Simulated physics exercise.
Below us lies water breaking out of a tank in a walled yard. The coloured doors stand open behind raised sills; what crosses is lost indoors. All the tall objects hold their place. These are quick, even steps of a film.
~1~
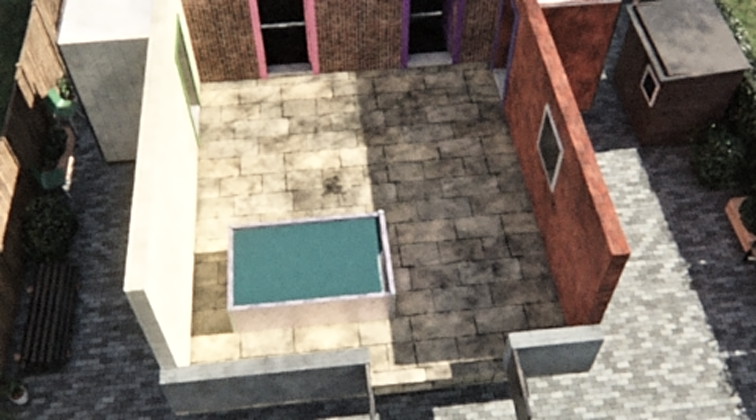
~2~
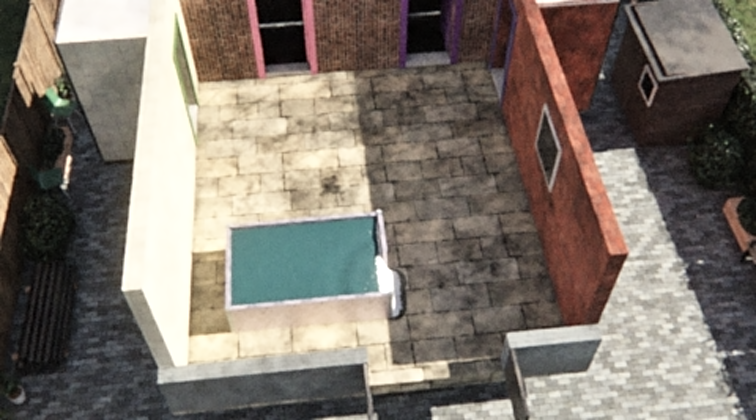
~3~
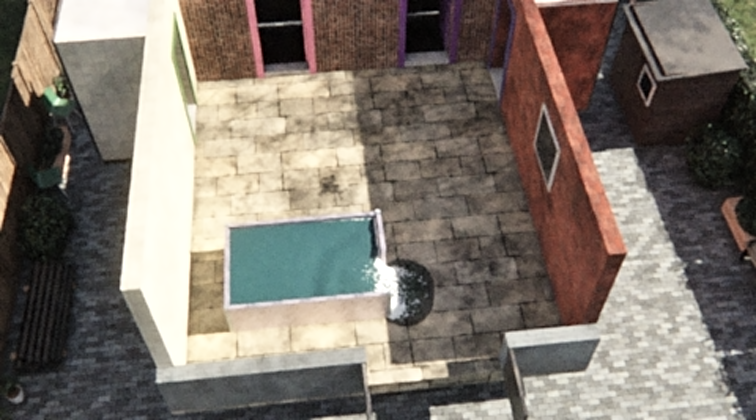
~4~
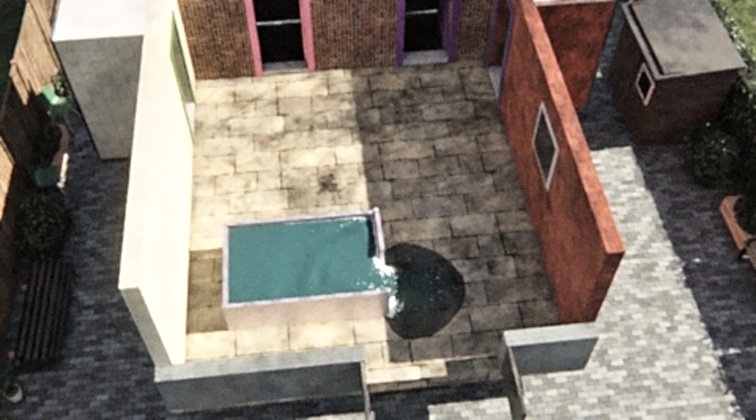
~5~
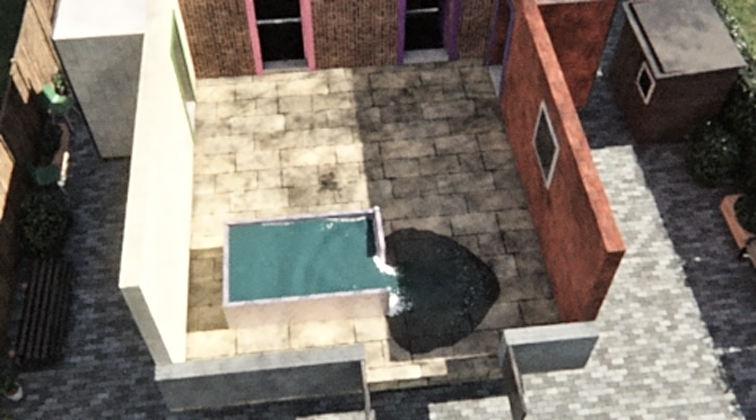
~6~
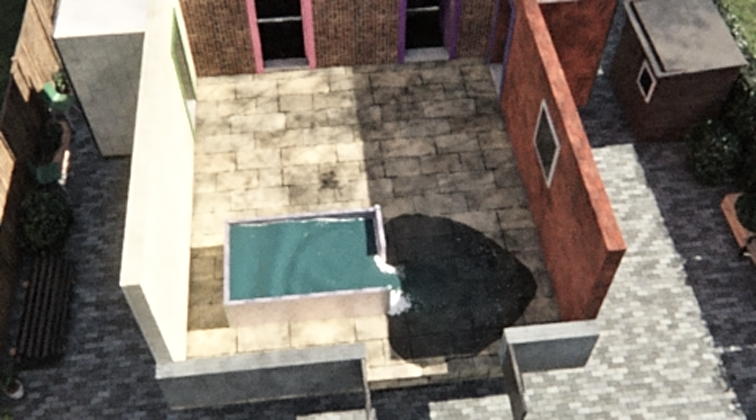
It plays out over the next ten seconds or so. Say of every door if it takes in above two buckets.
The blue door holds within the limit; the green door holds within the limit; the pink door holds within the limit; the purple door holds within the limit.
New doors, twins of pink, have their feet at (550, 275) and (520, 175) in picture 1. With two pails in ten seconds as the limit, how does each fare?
In that order: Takes more, is under.
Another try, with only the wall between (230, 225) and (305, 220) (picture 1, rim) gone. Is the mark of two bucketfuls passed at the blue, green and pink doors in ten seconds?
In short: The blue one is over, the green one passes that mark, the pink one is over.
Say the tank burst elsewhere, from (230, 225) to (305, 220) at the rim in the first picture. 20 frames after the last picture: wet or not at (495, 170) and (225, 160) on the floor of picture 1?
One after the other: Free of water, awash.
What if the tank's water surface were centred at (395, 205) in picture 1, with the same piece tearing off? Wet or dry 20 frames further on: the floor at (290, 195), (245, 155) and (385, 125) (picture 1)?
One after the other: Not flooded, not flooded, wet.
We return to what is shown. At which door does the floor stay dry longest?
It is the green-painted one.
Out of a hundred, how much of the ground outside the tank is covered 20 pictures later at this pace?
Close to 30 %.
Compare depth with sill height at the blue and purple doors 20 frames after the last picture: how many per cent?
In turn 30 and 0 per cent.
A moment on, water covers 20 % of the floor; the blue door not reached, the green door not reached, the pink door not reached, the purple door not reached.
Next, water covers 20 % of the floor; the blue door not reached, the green door not reached, the pink door not reached, the purple door not reached.
Then, water covers 30 % of the floor; the blue door wet at the sill, nothing in, the green door not reached, the pink door not reached, the purple door not reached.
Later, water covers 50 % of the floor; the blue door wet at the sill, nothing in, the green door not reached, the pink door wet at the sill, nothing in, the purple door wet at the sill, nothing in.
In the end, water covers 70 % of the floor; the blue door under two buckets in, the green door under two buckets in, the pink door wet at the sill, nothing in, the purple door wet at the sill, nothing in.
